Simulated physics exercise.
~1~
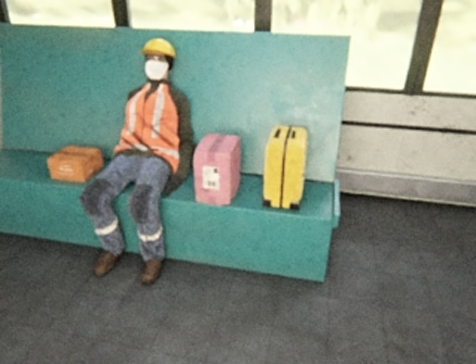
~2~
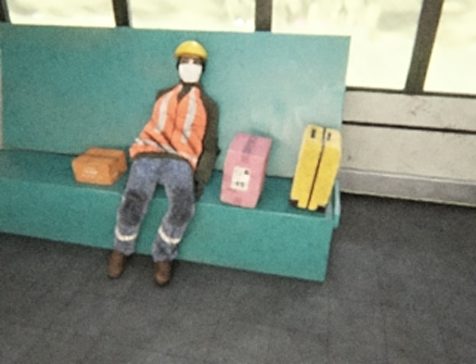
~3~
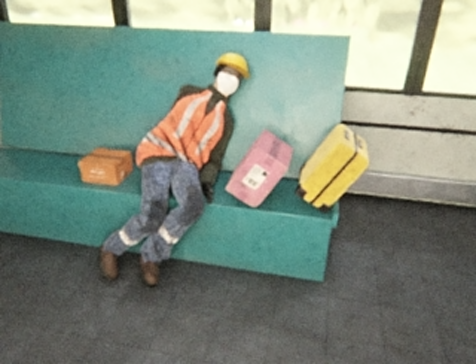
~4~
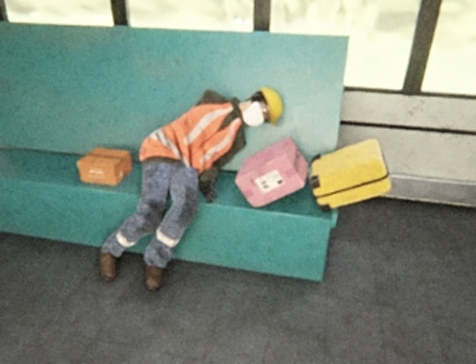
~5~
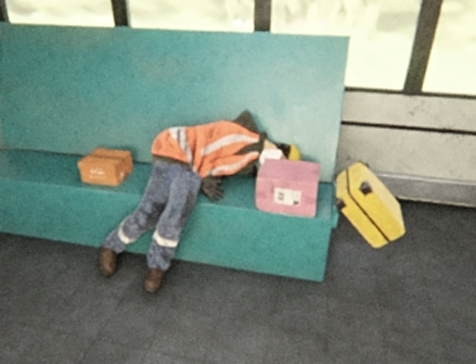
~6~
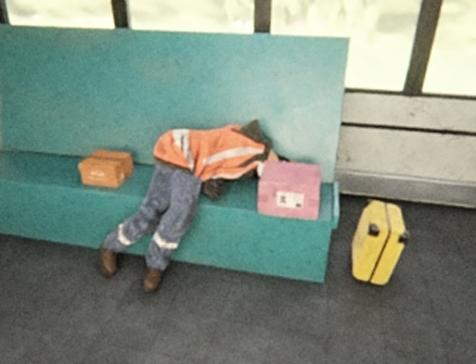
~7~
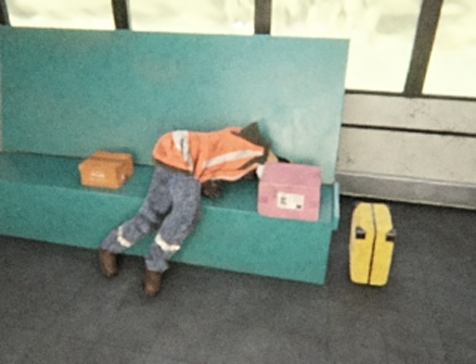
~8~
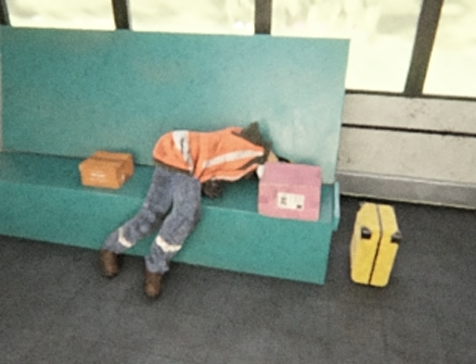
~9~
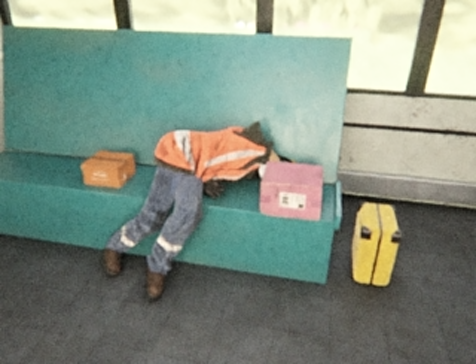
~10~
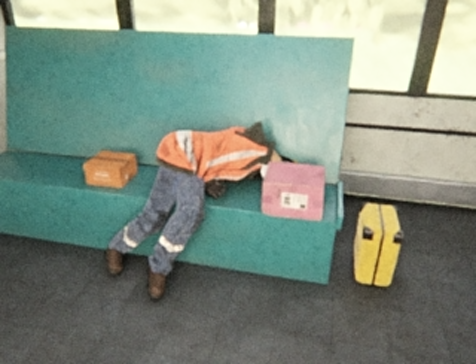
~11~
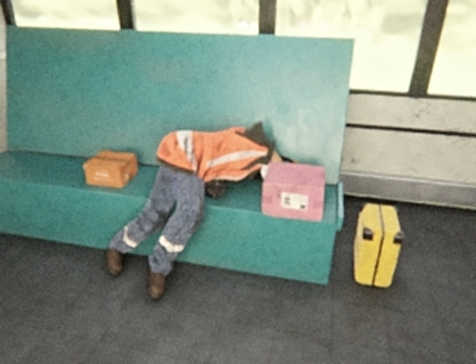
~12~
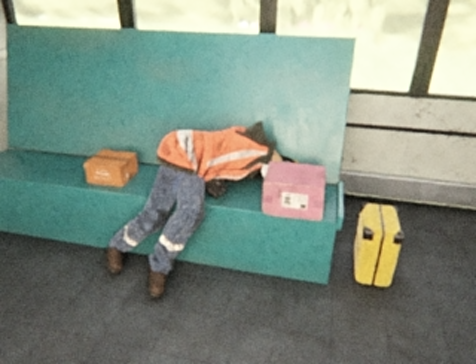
A sleeping worker in an orange vest and yellow helmet slumped to the right along a green bench, and the pink case beside him tipped over while the yellow one toppled off the end onto the floor, leaving him sprawled against the pink case.
